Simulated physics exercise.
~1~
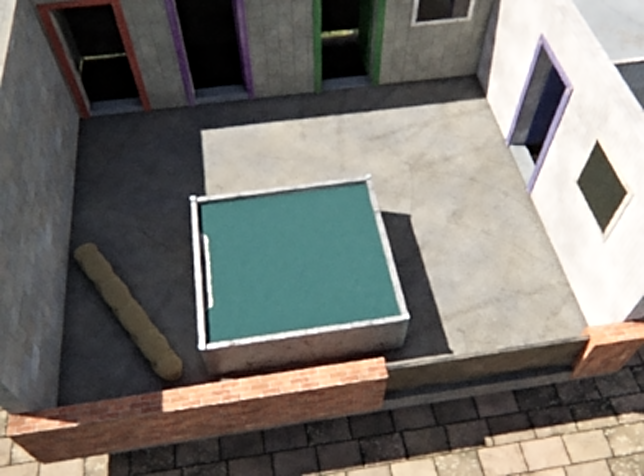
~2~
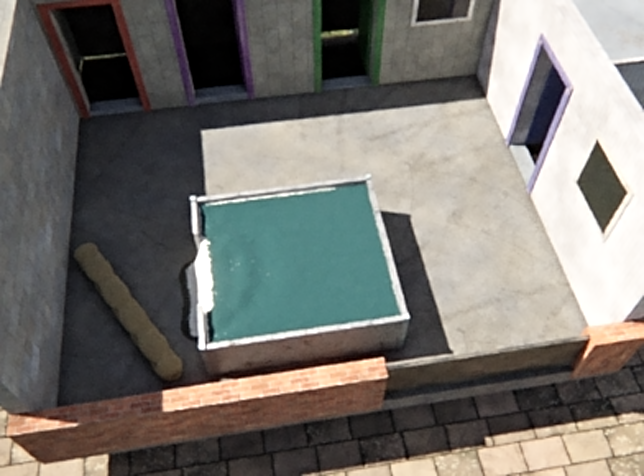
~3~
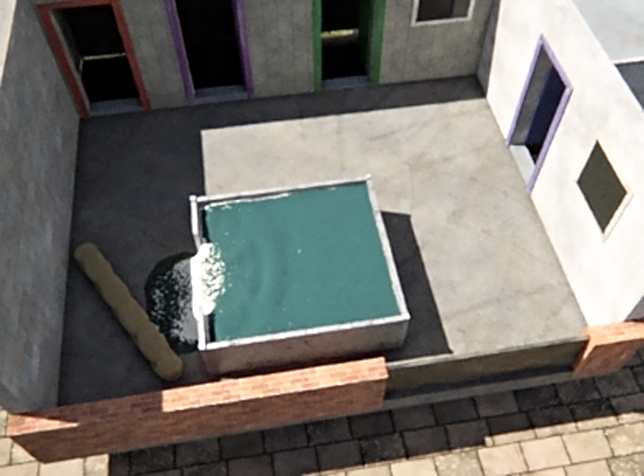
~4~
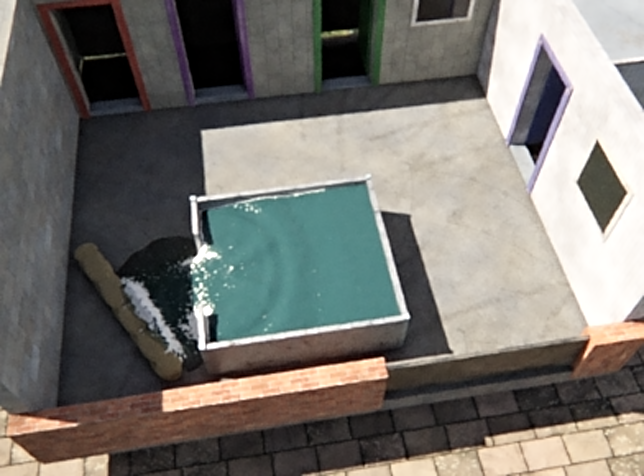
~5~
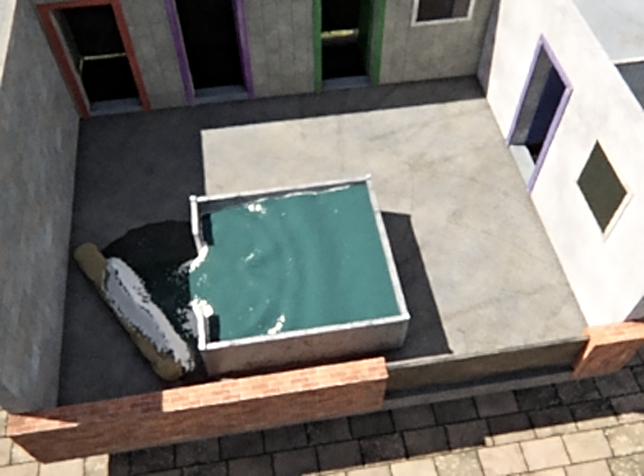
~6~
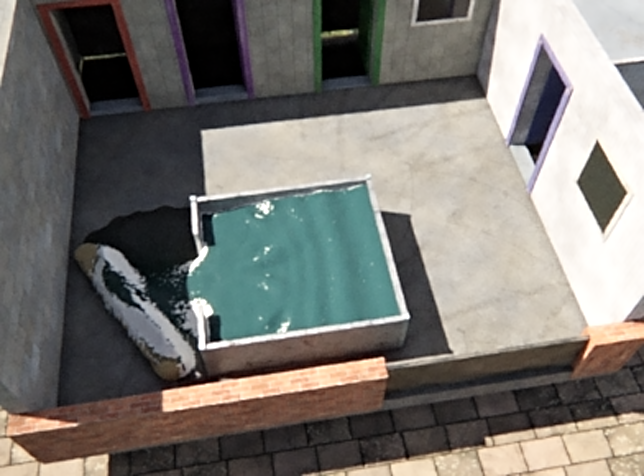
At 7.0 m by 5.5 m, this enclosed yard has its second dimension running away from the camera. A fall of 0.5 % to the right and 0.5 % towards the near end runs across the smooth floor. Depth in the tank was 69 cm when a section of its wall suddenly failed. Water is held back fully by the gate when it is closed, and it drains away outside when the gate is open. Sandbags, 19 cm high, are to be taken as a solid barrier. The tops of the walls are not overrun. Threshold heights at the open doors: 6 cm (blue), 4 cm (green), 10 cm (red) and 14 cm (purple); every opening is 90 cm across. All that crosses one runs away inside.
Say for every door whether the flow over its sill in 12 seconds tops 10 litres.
As I see it, at the blue door the limit will be broken. At the green door the limit will hold. At the red door the limit will be broken. At the purple door the limit will hold.
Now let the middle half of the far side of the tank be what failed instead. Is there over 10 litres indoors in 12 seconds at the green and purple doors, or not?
Door green goes beyond, door purple goes beyond.
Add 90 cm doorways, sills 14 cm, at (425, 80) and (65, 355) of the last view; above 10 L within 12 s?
Taking them in order, the first gets too little and the second enough.
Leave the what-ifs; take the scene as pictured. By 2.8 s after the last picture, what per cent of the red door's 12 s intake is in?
By then it's near 50% of the total.
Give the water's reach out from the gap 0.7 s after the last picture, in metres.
Around 3.6 metres.
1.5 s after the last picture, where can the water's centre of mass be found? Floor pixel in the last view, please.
Centre: Approx. (228, 284) px.
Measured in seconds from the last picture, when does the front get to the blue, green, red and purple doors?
Blue = 5.5 s, green = 3.2 s, red = 1.1 s, purple = 2.0 s.
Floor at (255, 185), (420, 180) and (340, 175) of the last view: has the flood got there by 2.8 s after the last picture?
First spot bone dry, second bone dry, third bone dry.
Then, 0.7 s after the last picture water covers 20 % of the floor and is deepest (48 cm) near (146, 315); blue door not reached, green door not reached, red door not reached, purple door not reached.
Then, 1.5 s after the last picture water covers 30 % of the floor and is deepest (44 cm) near (146, 315); blue door not reached, green door not reached, red door 25 cm at the sill, 28 L in, purple door not reached.
Then, 2.8 s after the last picture water covers 40 % of the floor and is deepest (32 cm) near (160, 325); blue door not reached, green door not reached, red door 28 cm at the sill, 217 L in, purple door 7 cm at the sill, 0 L in.
Then, 6.3 s after the last picture water covers 90 % of the floor and is deepest (20 cm) near (160, 325); blue door 9 cm at the sill, 0 L in, green door 4 cm at the sill, 0 L in, red door 16 cm at the sill, 422 L in, purple door 9 cm at the sill, 0 L in.
Then, 11.3 s after the last picture water covers 95 % of the floor and is deepest (14 cm) near (553, 356); blue door 11 cm at the sill, 76 L in, green door 4 cm at the sill, 0 L in, red door 8 cm at the sill, 444 L in, purple door 8 cm at the sill, 0 L in.
